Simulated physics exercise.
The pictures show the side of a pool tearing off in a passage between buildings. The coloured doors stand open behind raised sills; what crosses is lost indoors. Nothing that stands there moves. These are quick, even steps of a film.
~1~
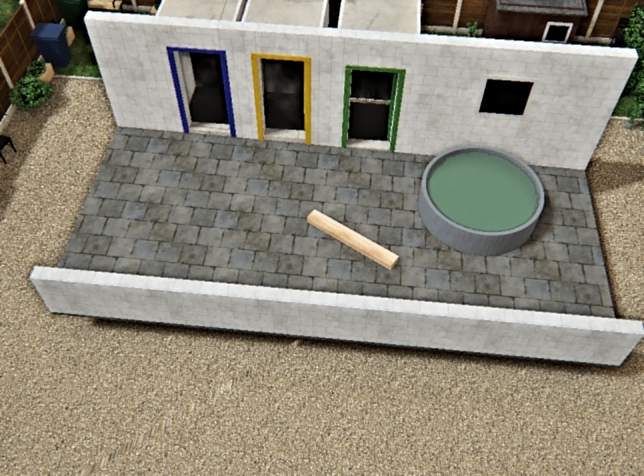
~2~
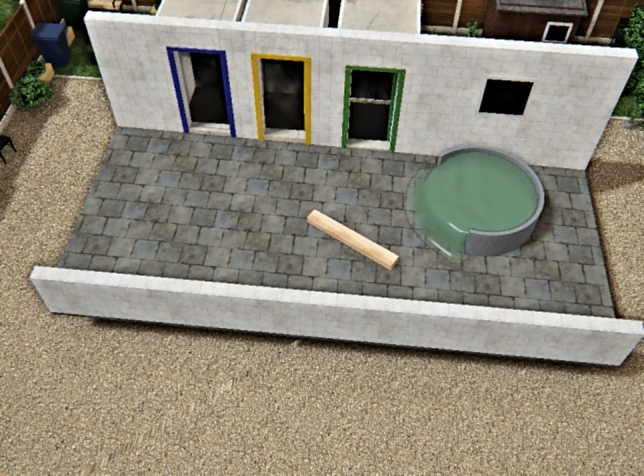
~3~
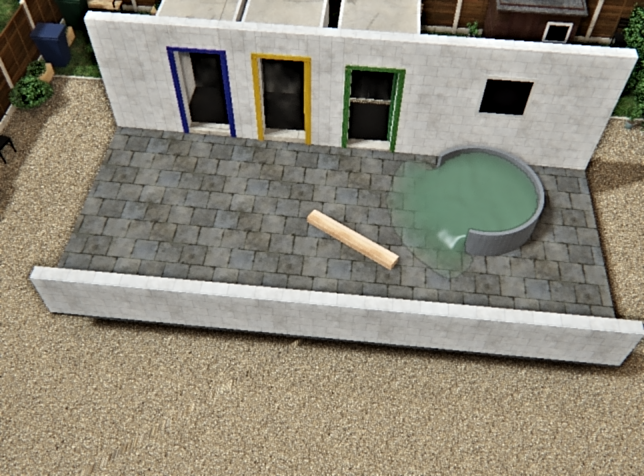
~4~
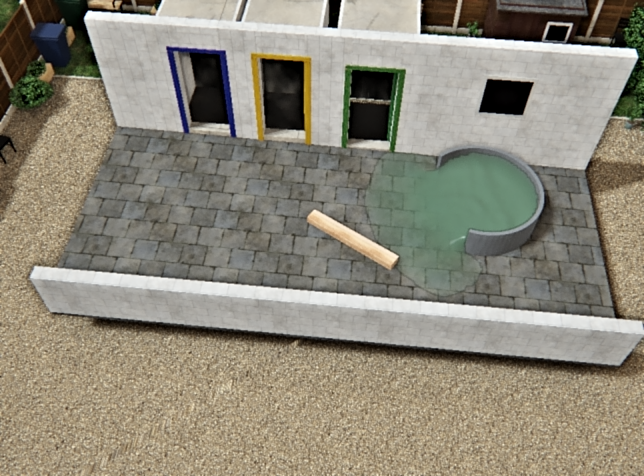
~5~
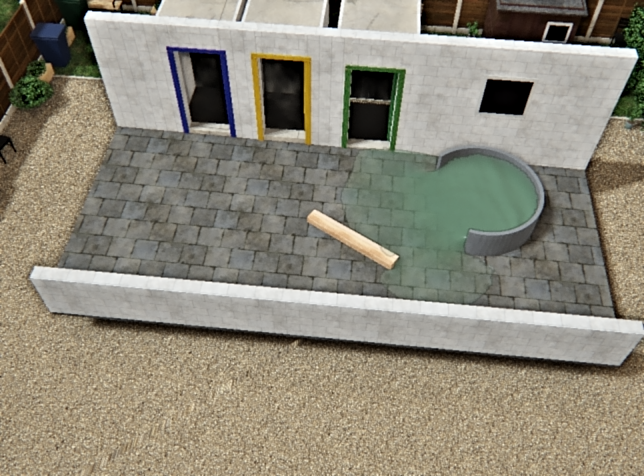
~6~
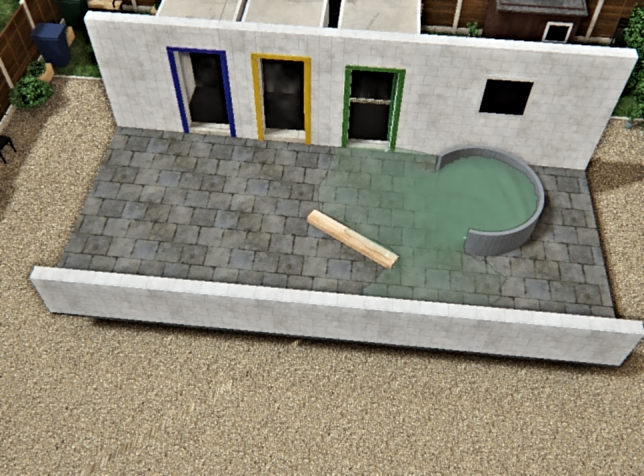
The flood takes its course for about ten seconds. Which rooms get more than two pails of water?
The green door floods; the blue door holds within the limit; the yellow door holds within the limit.
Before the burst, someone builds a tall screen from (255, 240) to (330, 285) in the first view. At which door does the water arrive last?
I say the blue-painted one.
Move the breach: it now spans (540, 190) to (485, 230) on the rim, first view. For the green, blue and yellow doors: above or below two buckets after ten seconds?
Then: Green door stays under, blue door is under, yellow door takes less.
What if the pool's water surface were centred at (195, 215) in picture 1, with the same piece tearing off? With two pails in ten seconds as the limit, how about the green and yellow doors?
The green door keeps below it, the yellow door holds.
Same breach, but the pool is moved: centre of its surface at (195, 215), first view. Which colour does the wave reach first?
That is the blue door.
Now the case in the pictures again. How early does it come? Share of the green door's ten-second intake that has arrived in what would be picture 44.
About 90 per cent.
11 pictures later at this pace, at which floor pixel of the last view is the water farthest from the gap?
Roughly at (170, 132).
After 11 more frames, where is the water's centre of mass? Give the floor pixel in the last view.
Roughly at (386, 216).
A moment on, water covers 35 % of the floor; the green door under two buckets in, the blue door not reached, the yellow door wet at the sill, nothing in.
Next, water covers 50 % of the floor; the green door over two buckets in, the blue door wet at the sill, nothing in, the yellow door wet at the sill, nothing in.
Then, water covers 75 % of the floor; the green door over two buckets in, the blue door wet at the sill, nothing in, the yellow door under two buckets in.
Later, water covers 85 % of the floor; the green door over two buckets in, the blue door wet at the sill, nothing in, the yellow door under two buckets in.
In the end, water covers 80 % of the floor; the green door over two buckets in, the blue door wet at the sill, nothing in, the yellow door under two buckets in.
